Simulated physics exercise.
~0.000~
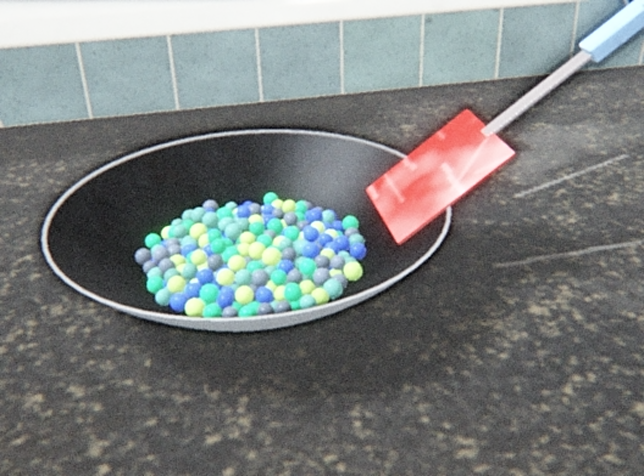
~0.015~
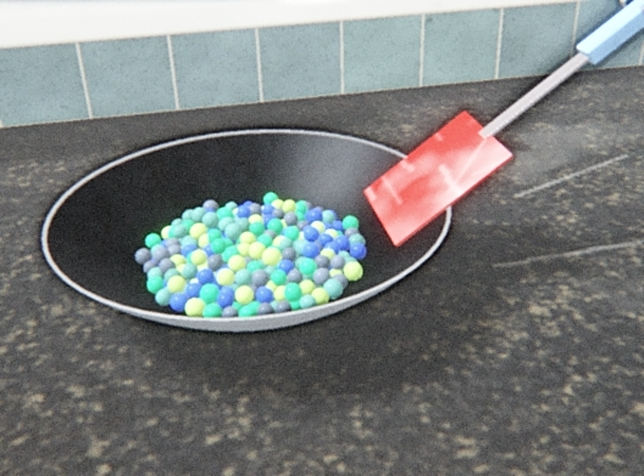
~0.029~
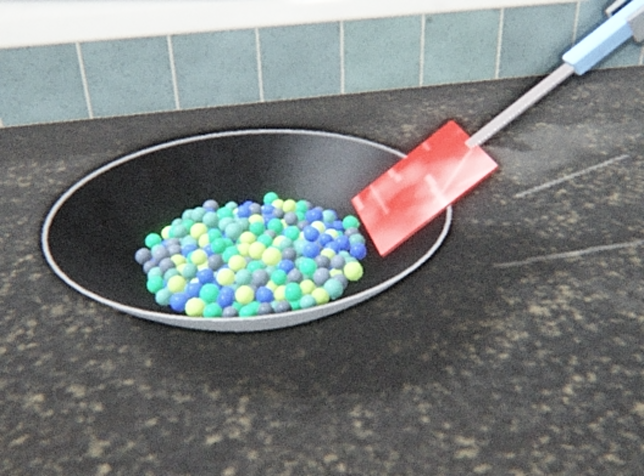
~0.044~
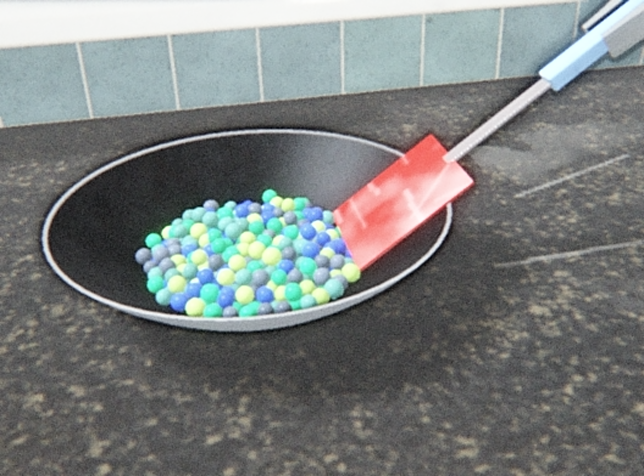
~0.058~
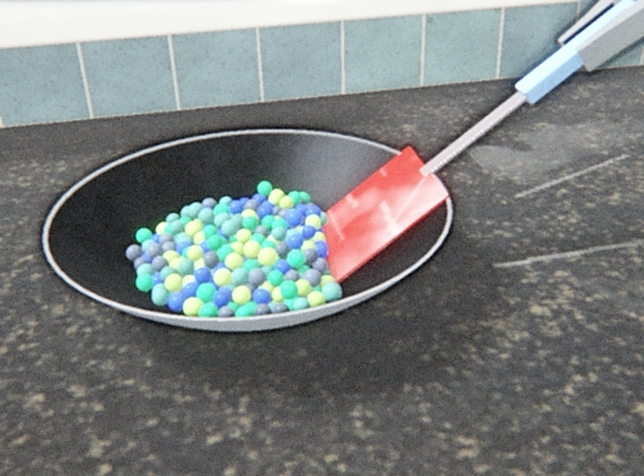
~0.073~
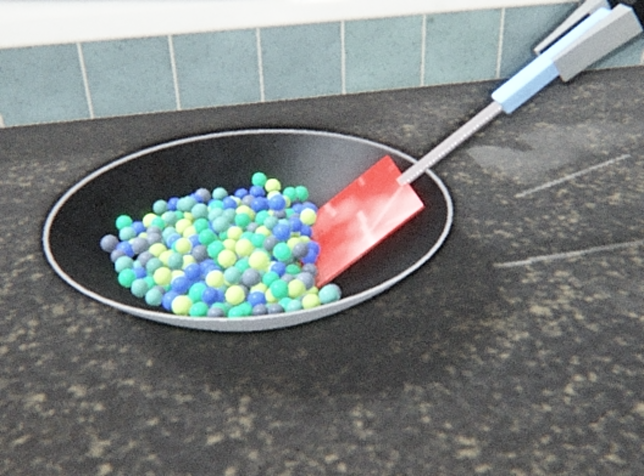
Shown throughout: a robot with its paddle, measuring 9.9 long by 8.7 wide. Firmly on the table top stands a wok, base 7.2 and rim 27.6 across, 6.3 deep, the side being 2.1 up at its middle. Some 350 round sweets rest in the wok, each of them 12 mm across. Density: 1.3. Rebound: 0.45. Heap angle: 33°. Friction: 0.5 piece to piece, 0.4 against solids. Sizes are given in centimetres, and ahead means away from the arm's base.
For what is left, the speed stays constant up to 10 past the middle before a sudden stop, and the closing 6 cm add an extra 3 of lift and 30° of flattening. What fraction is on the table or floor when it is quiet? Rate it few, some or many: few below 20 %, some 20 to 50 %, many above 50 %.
Many, above 50 %.
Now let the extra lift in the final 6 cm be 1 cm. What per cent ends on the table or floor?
Close to 60 in a hundred.
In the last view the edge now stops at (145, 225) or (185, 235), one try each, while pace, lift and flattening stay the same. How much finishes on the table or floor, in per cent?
The two tries give near 40 and near 20 in a hundred.
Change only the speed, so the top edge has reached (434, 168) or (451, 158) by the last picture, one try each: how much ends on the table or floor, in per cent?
Respectively, some 35 and 25 per cent.
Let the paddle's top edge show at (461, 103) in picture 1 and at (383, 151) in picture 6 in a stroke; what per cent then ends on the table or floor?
Roughly 55 percent ends up there.
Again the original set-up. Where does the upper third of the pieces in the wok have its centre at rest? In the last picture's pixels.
It is centred near (151, 255).
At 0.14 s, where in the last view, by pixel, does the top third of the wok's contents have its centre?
I'd put it close to (127, 226).
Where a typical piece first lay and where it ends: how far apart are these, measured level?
Somewhere around 25 centimetres, I'd say.
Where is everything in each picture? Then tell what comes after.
The first picture shows paddle top edge at (490, 131), sloping 36°; upper third of the load around (255, 243), from x 145 to 360, top at y 200; 349 in the wok.
The second picture shows paddle top edge at (488, 133), sloping 36°; upper third of the load around (255, 243), from x 145 to 360, top at y 200.
The third picture shows paddle top edge at (474, 143), sloping 36°; upper third of the load around (255, 243), from x 145 to 360, top at y 200.
The fourth picture shows paddle top edge at (451, 158), sloping 36°; upper third of the load around (255, 244), from x 145 to 355, top at y 200.
The fifth picture shows paddle top edge at (428, 170), sloping 36°; upper third of the load around (251, 240), from x 135 to 345, top at y 190.
The sixth picture shows paddle top edge at (405, 180), sloping 36°; upper third of the load around (230, 235), from x 110 to 335, top at y 180; 349 in the wok.
After 0.11 s, sloping 36°, highest piece 8 above the table; 349 in the wok.
After 0.14 s, sloping 28°, highest piece 9 above the table; 343 in the wok, 6 on the blade or in flight.
After 0.36 s, sloping 6°, highest piece 18 above the table; 145 in the wok, 73 on the table or floor, 131 on the blade or in flight.
After 1.41 s, sloping 6°, highest piece 4 above the table; 204 on the table or floor, 145 in the wok.
At rest, 204 on the table or floor, 145 in the wok. That is 58 % on the table or floor.
